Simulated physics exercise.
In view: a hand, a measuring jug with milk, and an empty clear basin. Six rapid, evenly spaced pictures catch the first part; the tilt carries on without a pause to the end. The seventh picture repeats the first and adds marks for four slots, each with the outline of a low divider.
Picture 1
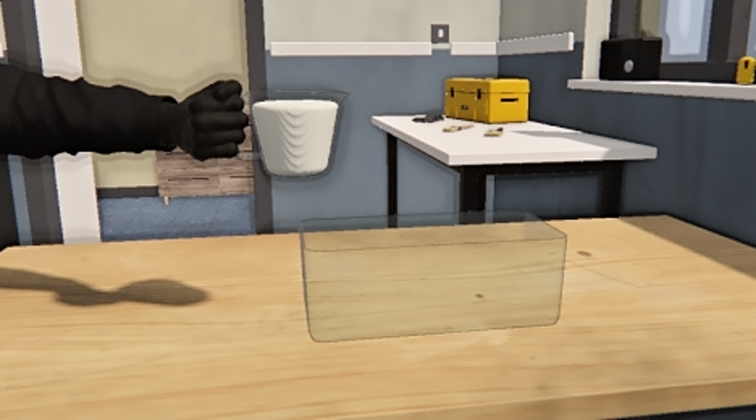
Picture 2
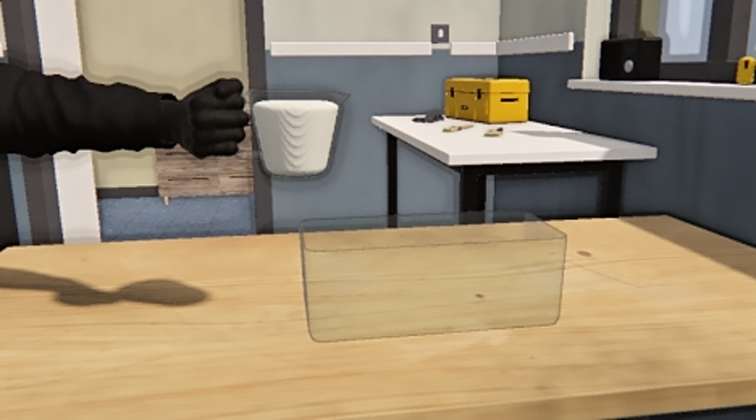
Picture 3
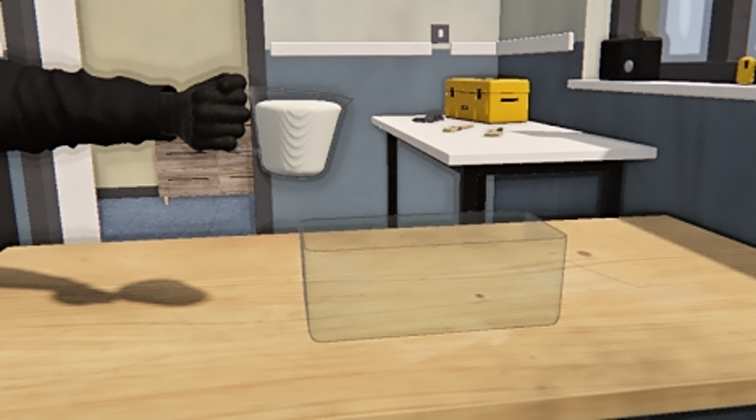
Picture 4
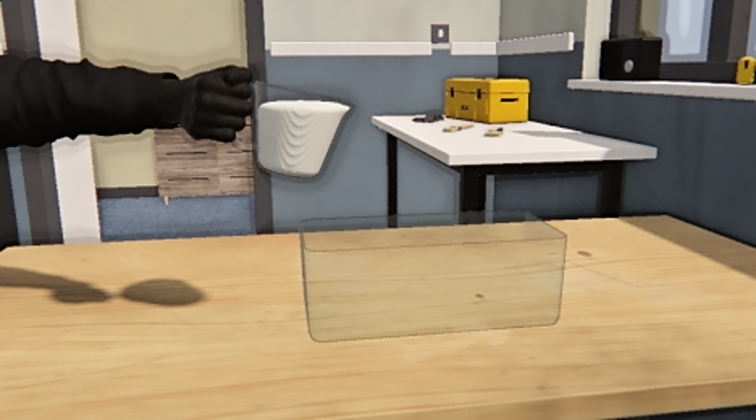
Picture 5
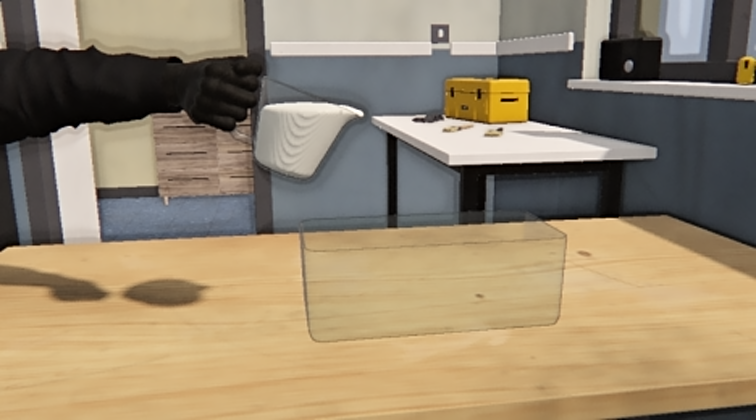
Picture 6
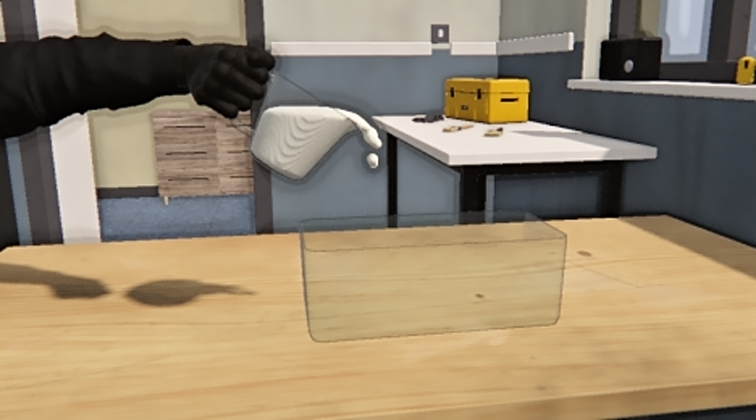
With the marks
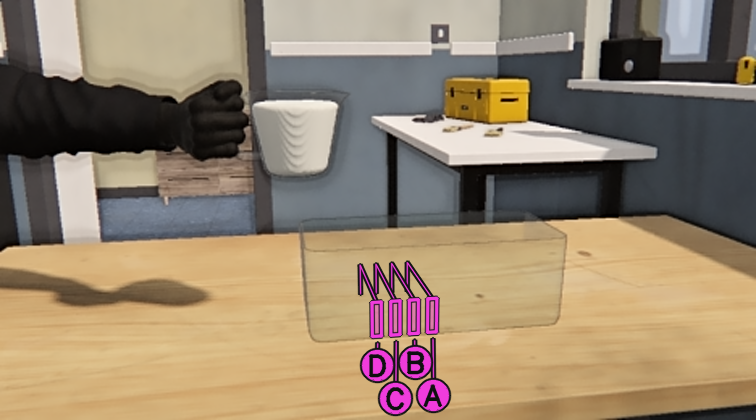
In the video, a black-gloved hand holds a clear jug of white liquid upright beside an empty transparent basin on a wooden table, then tilts it rightward until the liquid runs over the lip in a short stream.
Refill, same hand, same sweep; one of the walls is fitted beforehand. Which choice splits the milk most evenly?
Position B.
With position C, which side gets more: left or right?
The right side.
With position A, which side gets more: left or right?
The left side.
In magenta, A at (432, 338); B at (414, 340); C at (396, 341); D at (377, 343).
With A, about 84 % ends left of the wall and 15 % right of it.
With B, about 51 % ends left of the wall and 49 % right of it.
With C, about 22 % ends left of the wall and 76 % right of it.
With D, about 10 % ends left of the wall and 90 % right of it.
